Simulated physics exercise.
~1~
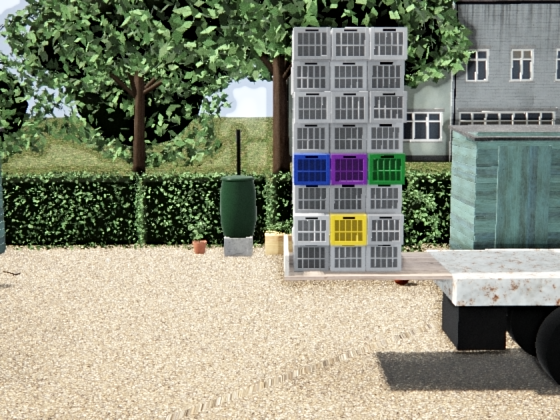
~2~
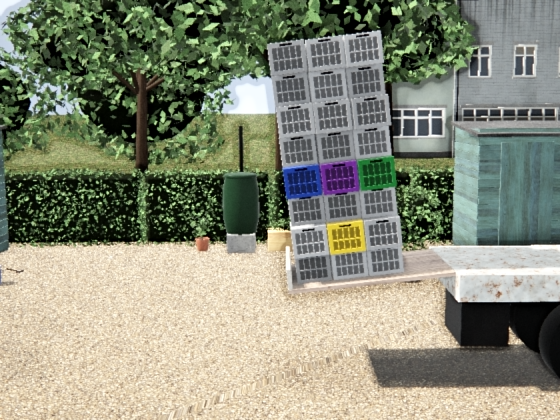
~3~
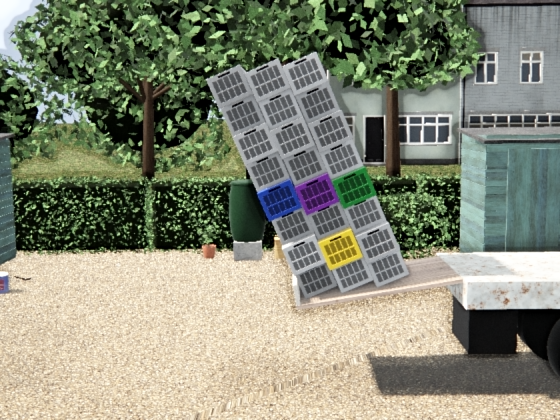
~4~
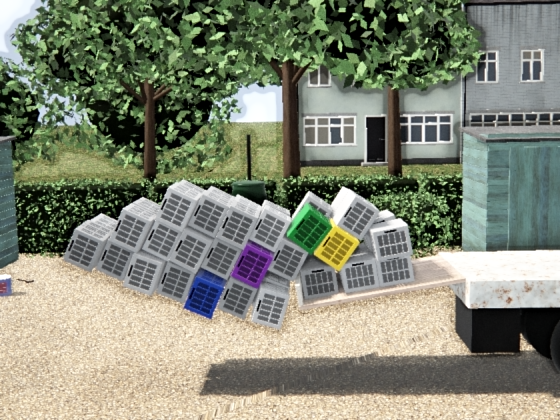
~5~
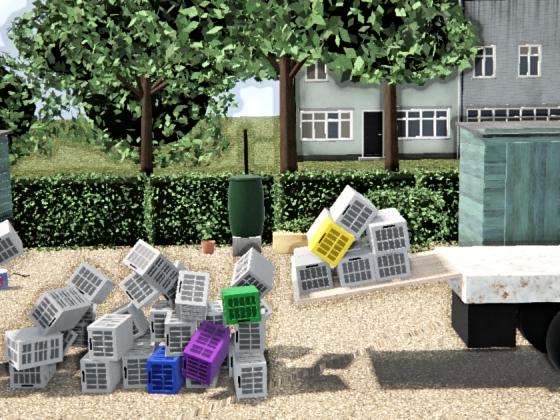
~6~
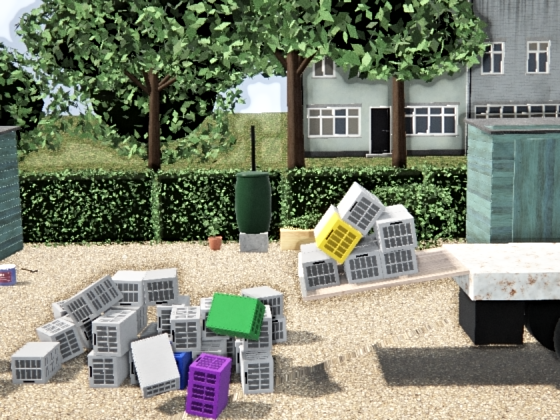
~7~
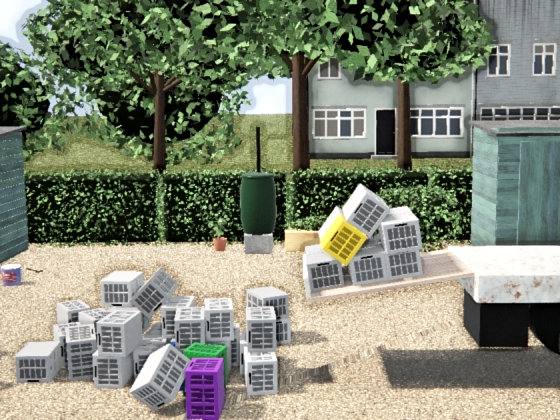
A tall stack of grey plastic crates, with blue, purple, green and yellow ones among them, stands on a flap behind a flatbed at right, seen side-on by a slightly swaying camera. Around it are pale gravel, a hedge, trees, grey houses and a dark green barrel. The flap dips, and the stack leans left, then topples. Most crates spill across the gravel, the blue, purple and green ones among them. The green crate tumbles down beside the purple one, hiding the blue from view. A few grey crates and the tilted yellow one remain on the sloping flap.
